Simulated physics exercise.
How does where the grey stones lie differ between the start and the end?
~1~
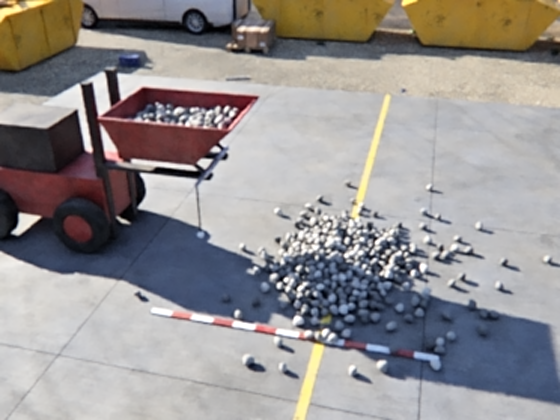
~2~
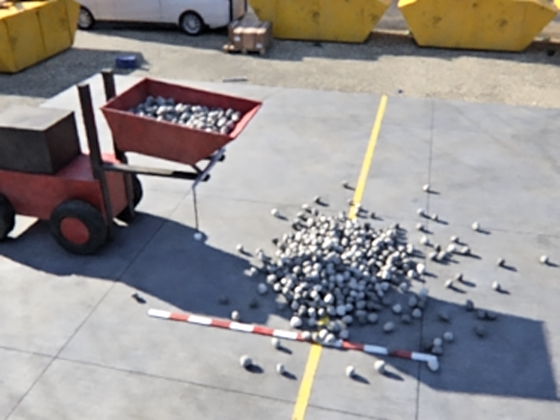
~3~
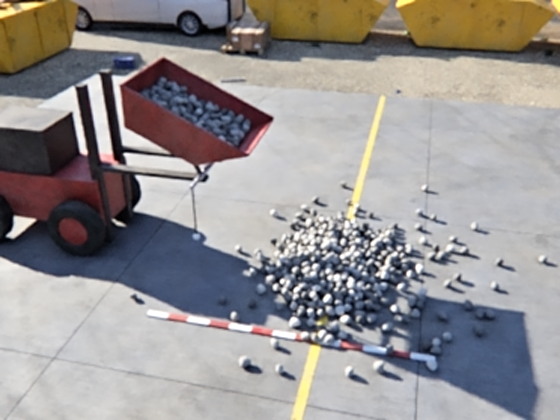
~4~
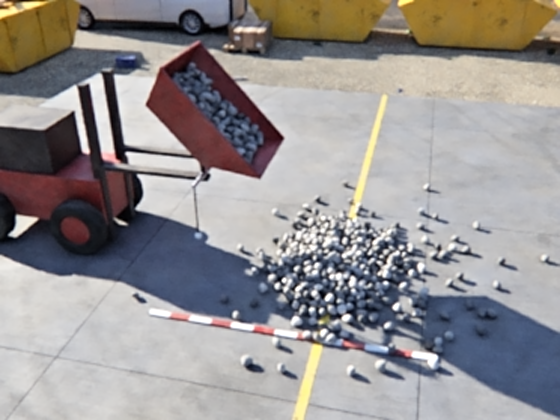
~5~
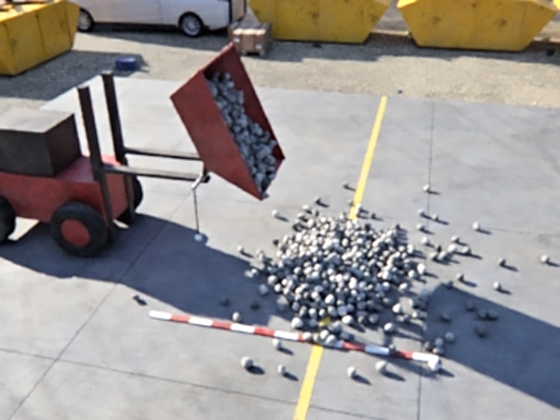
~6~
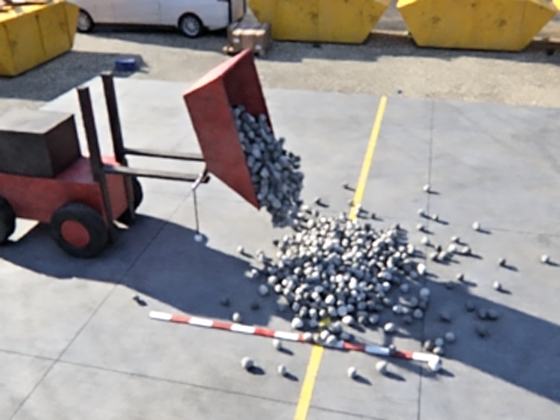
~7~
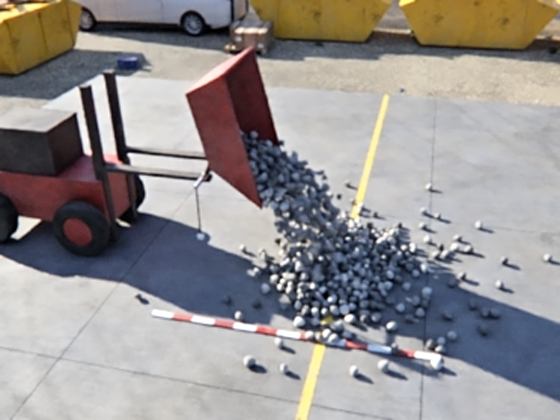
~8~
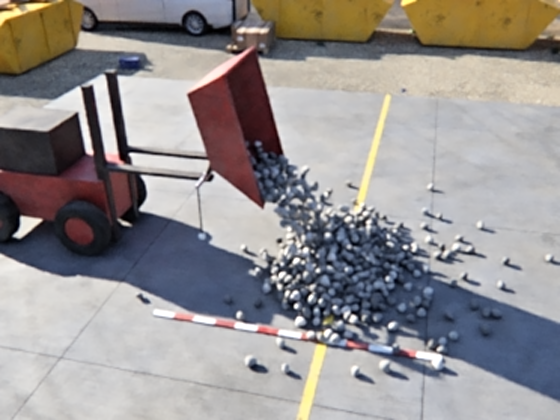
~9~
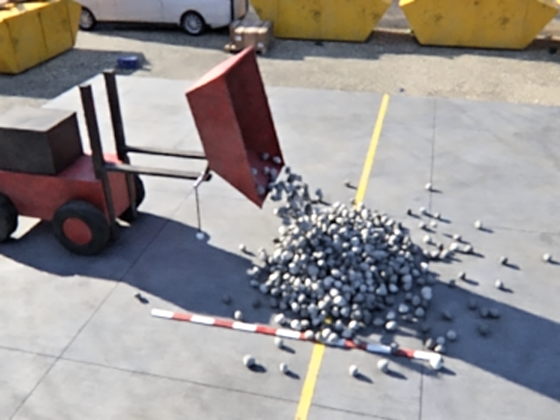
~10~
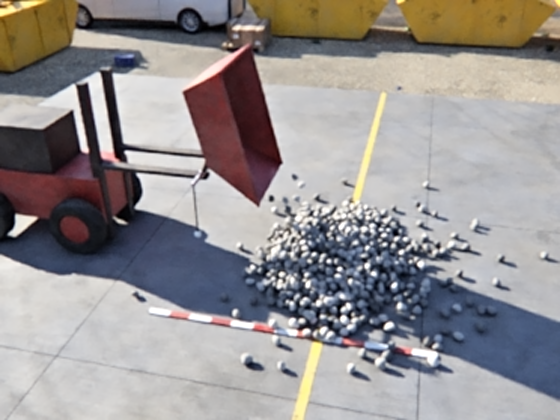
At the start the stones are split between the raised red skip and a pile on the ground. By the end the skip is empty and they all lie lower down, on the ground around a larger pile across the yellow line.
